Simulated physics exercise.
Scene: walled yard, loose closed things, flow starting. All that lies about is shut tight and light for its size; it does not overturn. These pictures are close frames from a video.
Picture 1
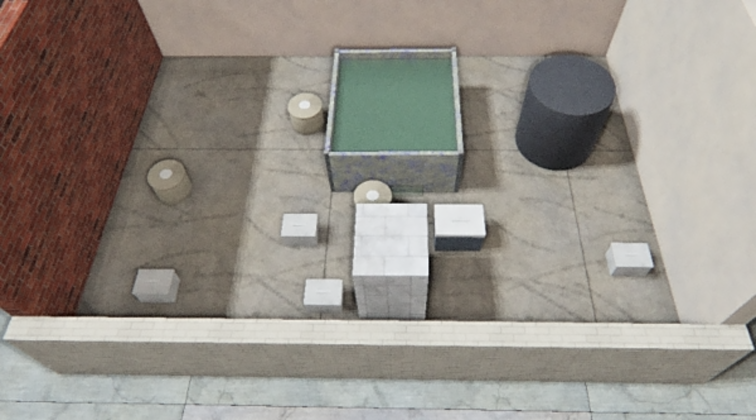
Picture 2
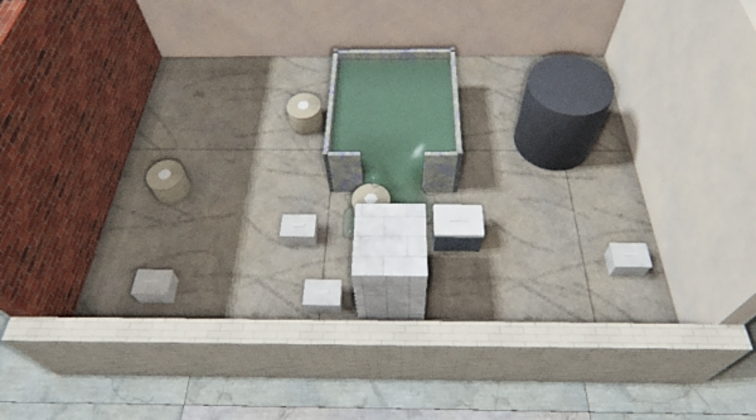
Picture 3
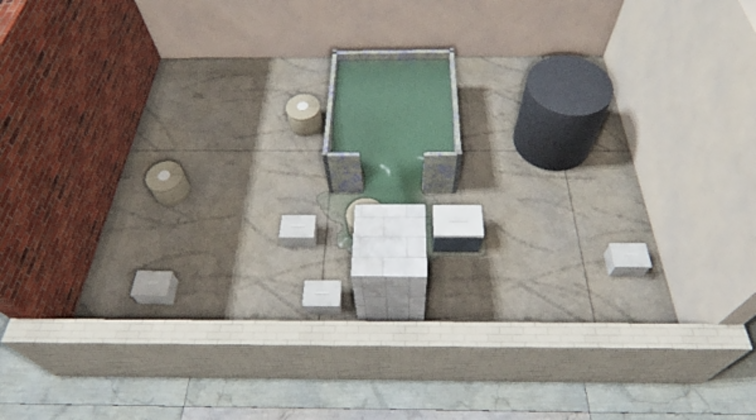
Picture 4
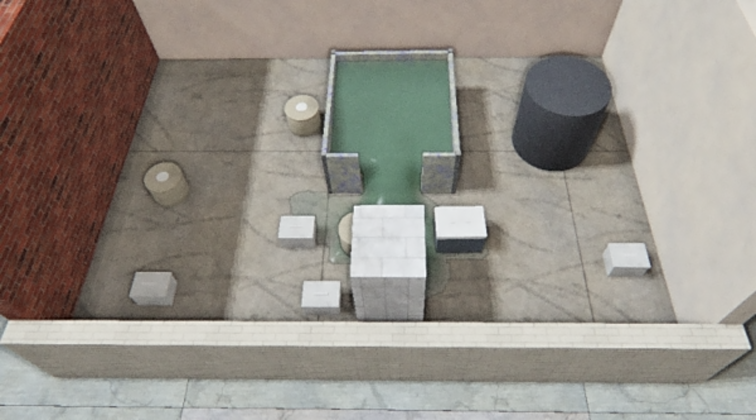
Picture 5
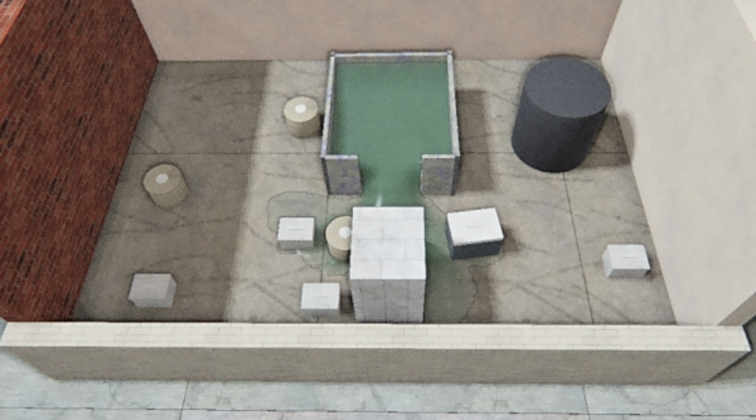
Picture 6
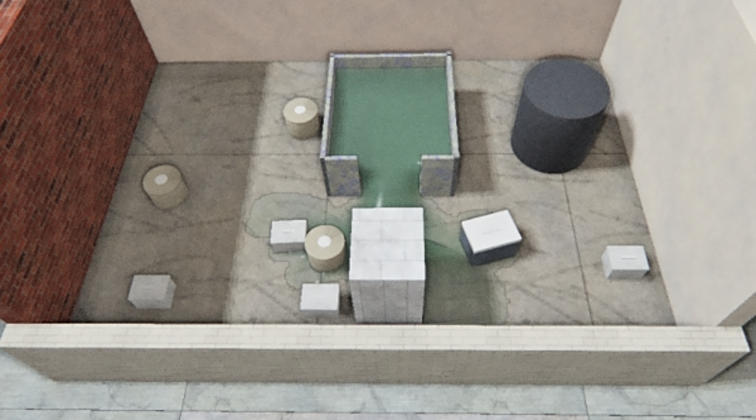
Green water spilled through a gap that opened in the front of a walled pool, spreading around a pale block, pushing a round tub left, then sliding a white-topped chest right and nudging a small box.
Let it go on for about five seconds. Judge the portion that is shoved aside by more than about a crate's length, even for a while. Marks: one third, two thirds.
I expect the share pushed well aside to be a third to two thirds.
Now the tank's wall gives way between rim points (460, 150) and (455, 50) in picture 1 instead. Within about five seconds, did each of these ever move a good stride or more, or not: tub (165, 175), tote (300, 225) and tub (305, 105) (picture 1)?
Here is how they go, in order: Fails to go that far, fails to go that far, and fails to go that far.
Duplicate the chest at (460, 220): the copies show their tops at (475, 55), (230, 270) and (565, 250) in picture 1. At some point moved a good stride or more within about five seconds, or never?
The first sits tight, the second travels far, the third travels far.
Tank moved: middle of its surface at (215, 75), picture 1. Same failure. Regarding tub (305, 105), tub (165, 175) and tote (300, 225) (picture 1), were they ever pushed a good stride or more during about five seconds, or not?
In that order: Never so far, that far or more, yes.
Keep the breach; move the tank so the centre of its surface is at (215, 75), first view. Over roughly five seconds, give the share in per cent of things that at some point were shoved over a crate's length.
60 %, roughly.
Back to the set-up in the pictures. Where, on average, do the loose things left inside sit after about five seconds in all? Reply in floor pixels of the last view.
Average floor point: Approx. (305, 183).
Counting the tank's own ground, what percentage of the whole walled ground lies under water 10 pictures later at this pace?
Roughly 50 per cent.
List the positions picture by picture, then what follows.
In the first picture, a tub at (372, 196), on the bottom; a chest at (459, 219) rests on the ground; 0 of 8 have shifted.
In the second picture, a tub at (371, 199), on the bottom, close to its start; a chest at (458, 219), on the bottom; 0 of 8 have shifted.
In the third picture, a tub at (365, 214) rests on the ground, close to its start; a chest at (458, 220), on the bottom; 1 of 8 have shifted.
In the fourth picture, a tub at (358, 228) rests on the ground, a stride from its start; a chest at (460, 221), on the bottom, close to its start; 1 of 8 have shifted.
In the fifth picture, a tub at (345, 233) rests on the ground, a stride from its start; a chest at (475, 225), on the bottom, close to its start; 2 of 8 have shifted.
In the sixth picture, a tub at (324, 242) rests on the ground, a stride from its start; a chest at (491, 230), on the bottom, a stride from its start; 3 of 8 have shifted.
A moment on, 3 of 8 are well off their spots; 0 afloat.
Next, 4 of 8 are well off their spots; 3 afloat.
Later, 5 of 8 are well off their spots; 6 afloat.
In the end, 5 of 8 are well off their spots, and 5 have been at some point; 4 afloat.
